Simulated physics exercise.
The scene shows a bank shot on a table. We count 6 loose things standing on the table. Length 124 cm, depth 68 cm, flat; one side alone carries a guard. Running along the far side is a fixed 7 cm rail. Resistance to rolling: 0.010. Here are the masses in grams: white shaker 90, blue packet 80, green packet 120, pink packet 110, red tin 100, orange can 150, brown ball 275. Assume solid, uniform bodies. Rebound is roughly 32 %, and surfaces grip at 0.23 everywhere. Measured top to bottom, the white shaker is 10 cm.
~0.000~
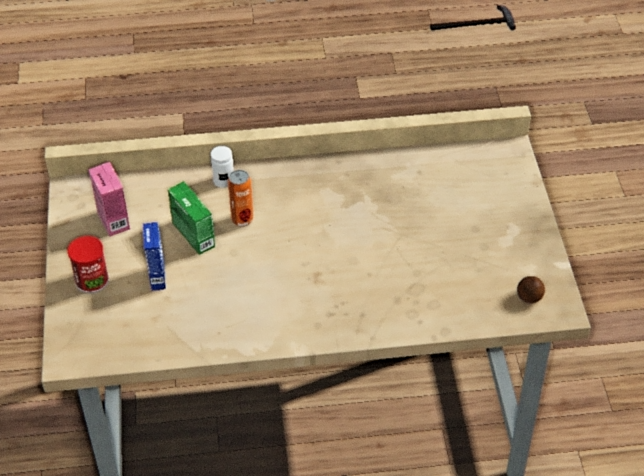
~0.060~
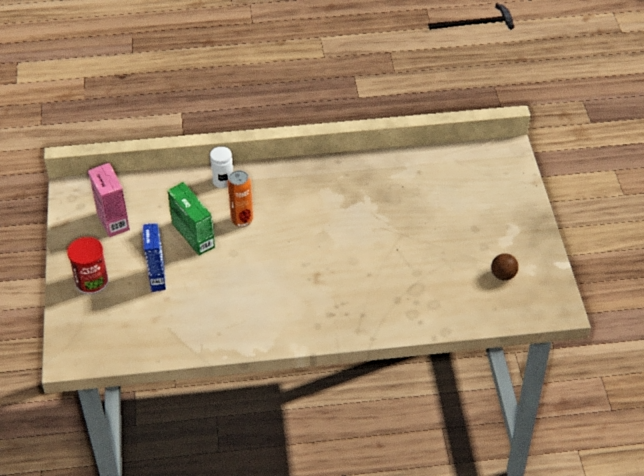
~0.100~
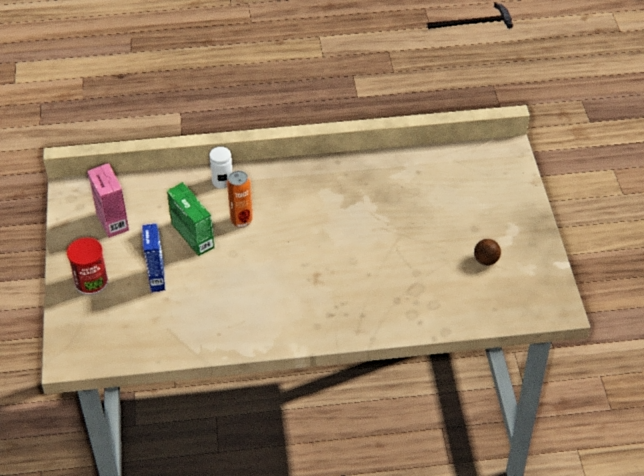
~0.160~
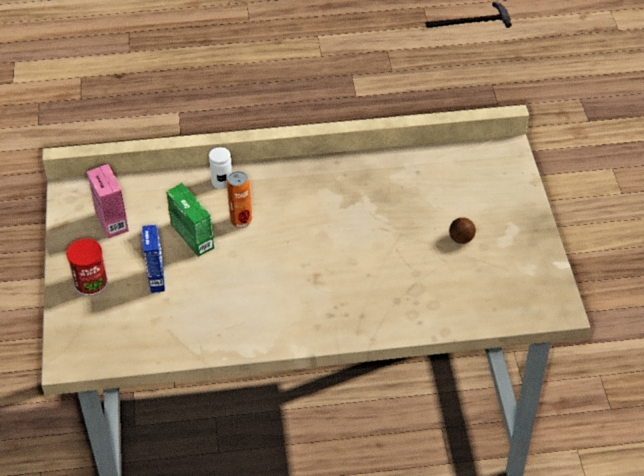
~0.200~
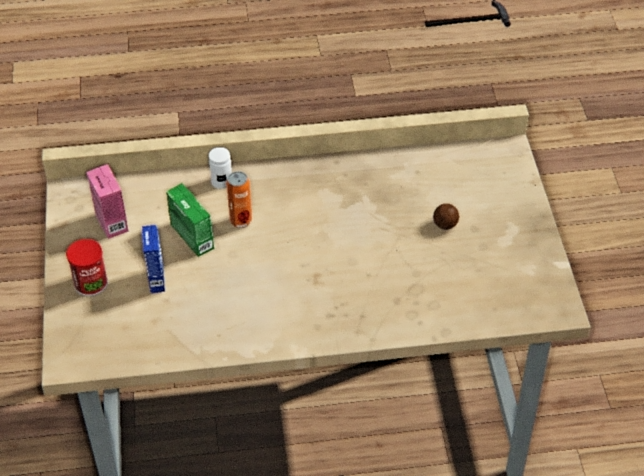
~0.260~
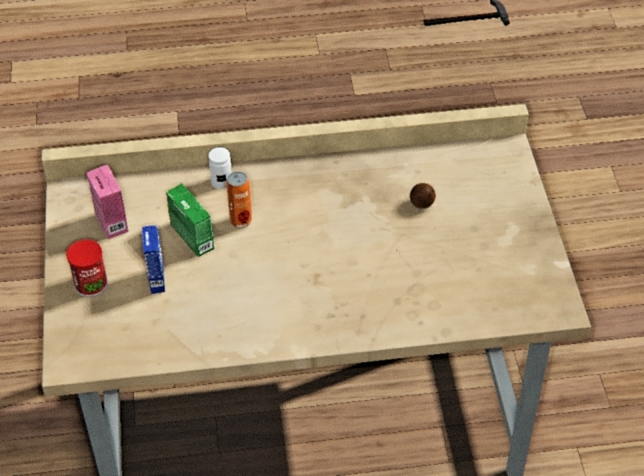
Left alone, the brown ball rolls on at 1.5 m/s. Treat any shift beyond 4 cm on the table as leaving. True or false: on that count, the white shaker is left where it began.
True.
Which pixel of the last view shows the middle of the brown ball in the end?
The resting point is around (98, 216).
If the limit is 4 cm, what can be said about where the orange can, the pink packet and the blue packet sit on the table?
The orange can holds its spot; the pink packet gets shifted; the blue packet keeps its place.
By 0.66 s, brown ball near (313, 168).
By 1.26 s, brown ball near (184, 200).
When it is over (2.4 s), not toppled but over 4 cm from the start, pink packet; the other 5 within 4 cm of the start. End places, in pixels of the last picture, white shaker near (218, 167).
